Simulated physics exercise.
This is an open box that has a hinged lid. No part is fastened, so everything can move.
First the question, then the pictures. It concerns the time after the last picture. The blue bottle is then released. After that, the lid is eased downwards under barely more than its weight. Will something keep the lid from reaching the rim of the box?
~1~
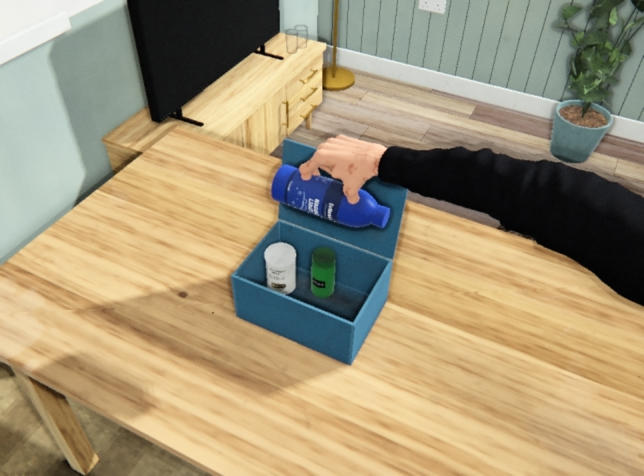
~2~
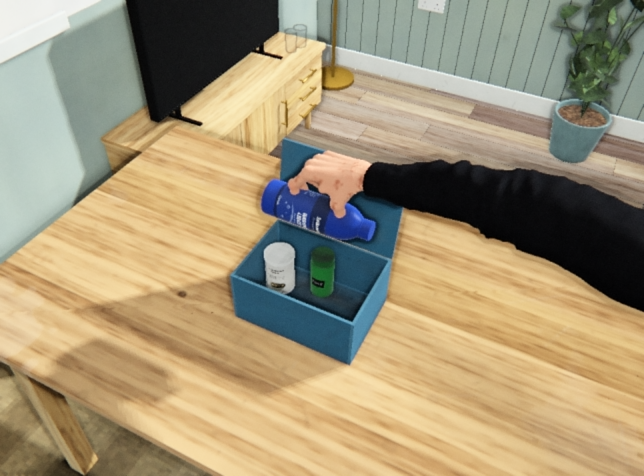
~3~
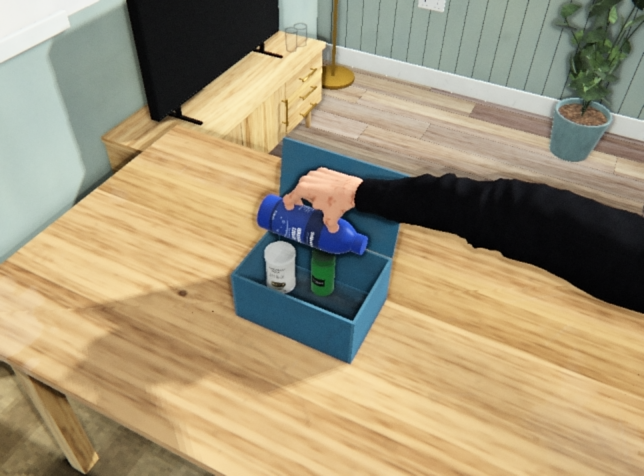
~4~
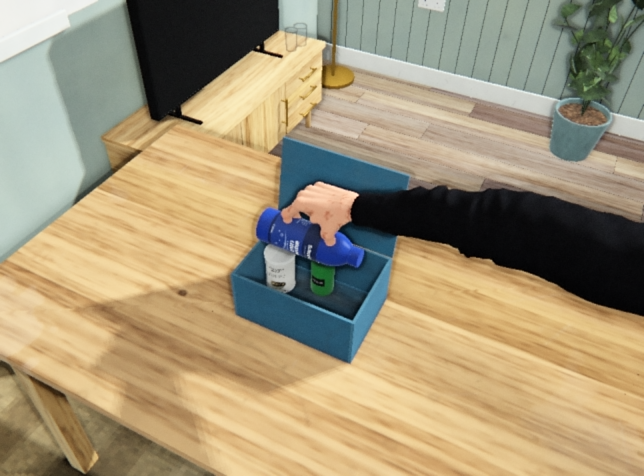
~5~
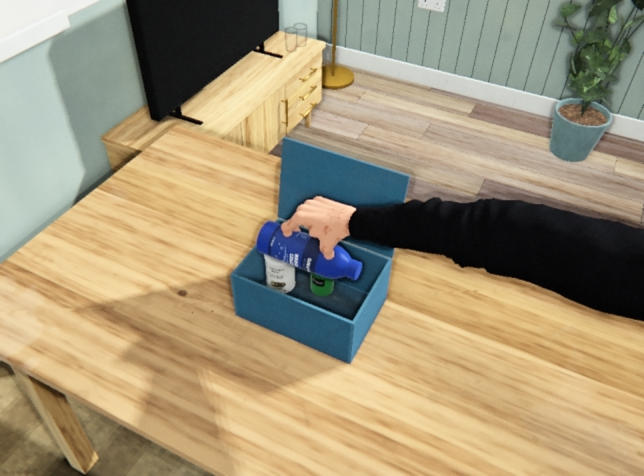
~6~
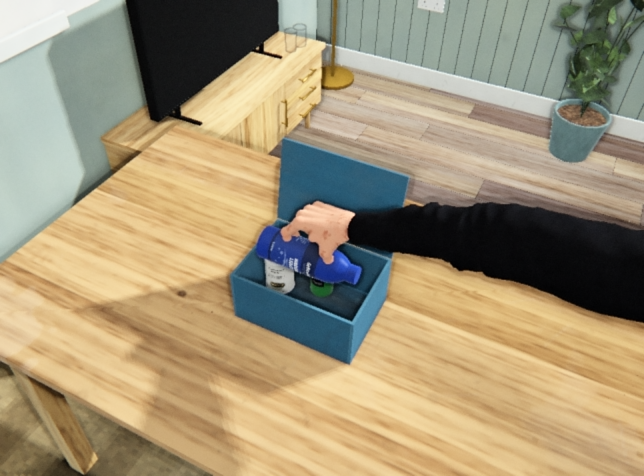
No, it settles onto the rim.
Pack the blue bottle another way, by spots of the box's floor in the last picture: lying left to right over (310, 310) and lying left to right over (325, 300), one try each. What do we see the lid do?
Case one: Lid goes down; case two: Lid goes down.
Then, 0.40 s on from there, blue bottle shifted about its own width near (309, 305).
Then, 1.50 s on from there, lid 63° above the rim; blue bottle shifted well along near (307, 311).
Then, 1.80 s on from there, lid 25° above the rim; blue bottle shifted well along near (307, 311).
In the end, lid shut; moved from the start, blue bottle; the other 2 unmoved. At the end, from the last picture's camera, blue bottle near (307, 311).
